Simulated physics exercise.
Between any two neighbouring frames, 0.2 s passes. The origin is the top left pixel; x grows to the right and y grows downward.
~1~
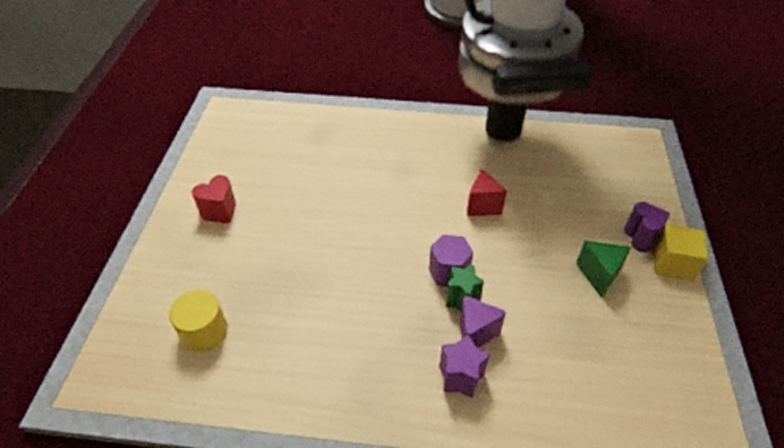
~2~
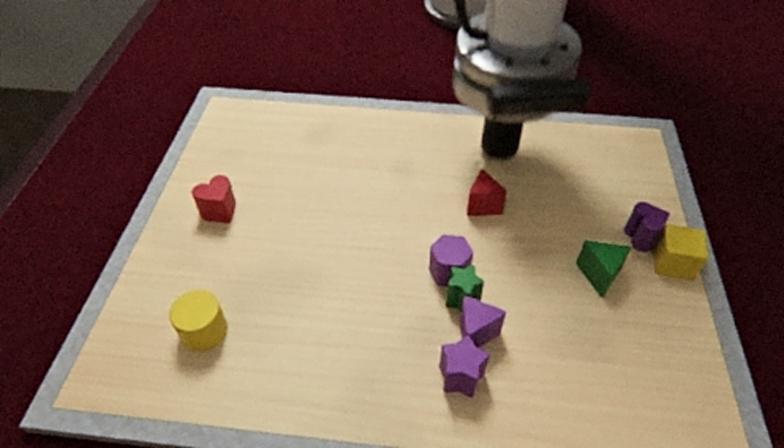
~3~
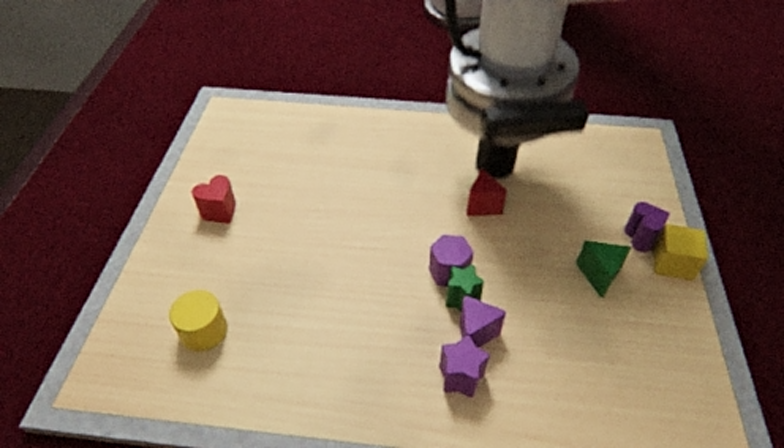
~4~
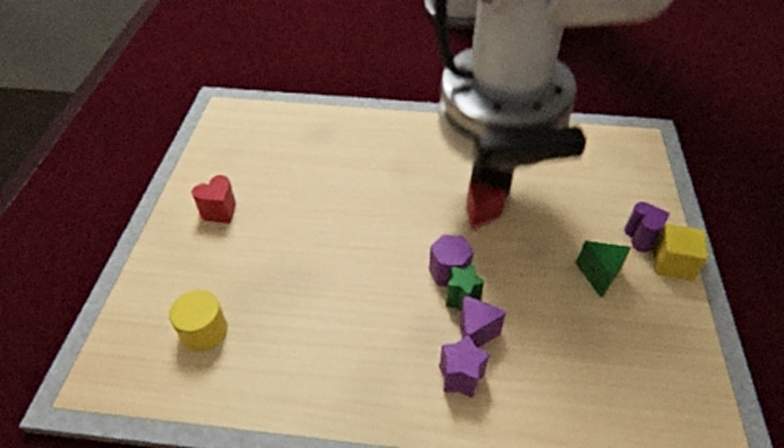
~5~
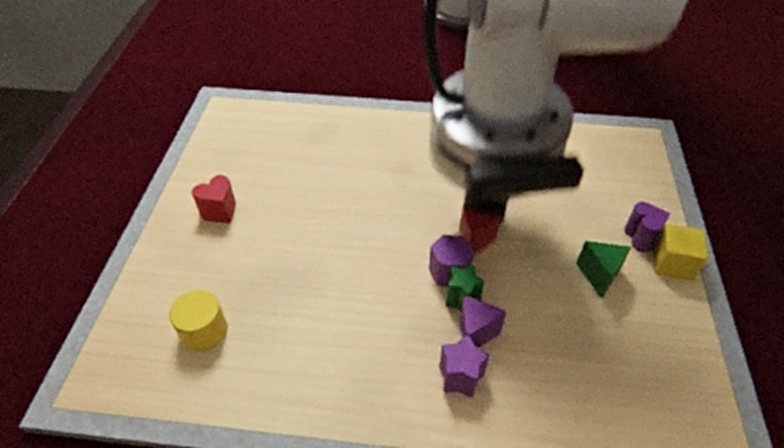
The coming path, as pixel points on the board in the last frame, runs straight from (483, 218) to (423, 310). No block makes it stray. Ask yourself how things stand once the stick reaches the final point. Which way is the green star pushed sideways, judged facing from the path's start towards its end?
Moves left.
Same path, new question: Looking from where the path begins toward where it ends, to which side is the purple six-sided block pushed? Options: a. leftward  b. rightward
Correct choice: B.
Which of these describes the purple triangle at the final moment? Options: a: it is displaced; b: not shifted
The one that fits is a, it is displaced.
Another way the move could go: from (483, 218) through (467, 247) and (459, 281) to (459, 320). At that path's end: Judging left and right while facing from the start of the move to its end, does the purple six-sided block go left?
No
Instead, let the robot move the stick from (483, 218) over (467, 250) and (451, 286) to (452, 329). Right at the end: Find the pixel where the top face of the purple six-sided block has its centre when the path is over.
For the centre of its top, I'd go with (401, 284).
The first path, step by step. One third of the way, stick (465, 241); purple six-sided block (434, 263), turned 25° clockwise; green star (461, 289), turned 55° anticlockwise; red triangle (465, 251), turned 15° anticlockwise.
Two thirds of the way, stick (445, 271); purple six-sided block (405, 278), turned 70° clockwise; green star (450, 314), turned 115° anticlockwise; red triangle (441, 284); purple triangle (486, 324), turned 25° anticlockwise.
At the end, stick (423, 304); purple six-sided block (379, 292), turned 130° clockwise; green star (448, 333), turned 190° anticlockwise; red triangle (418, 321), turned 10° anticlockwise; purple triangle (486, 324), turned 25° anticlockwise.
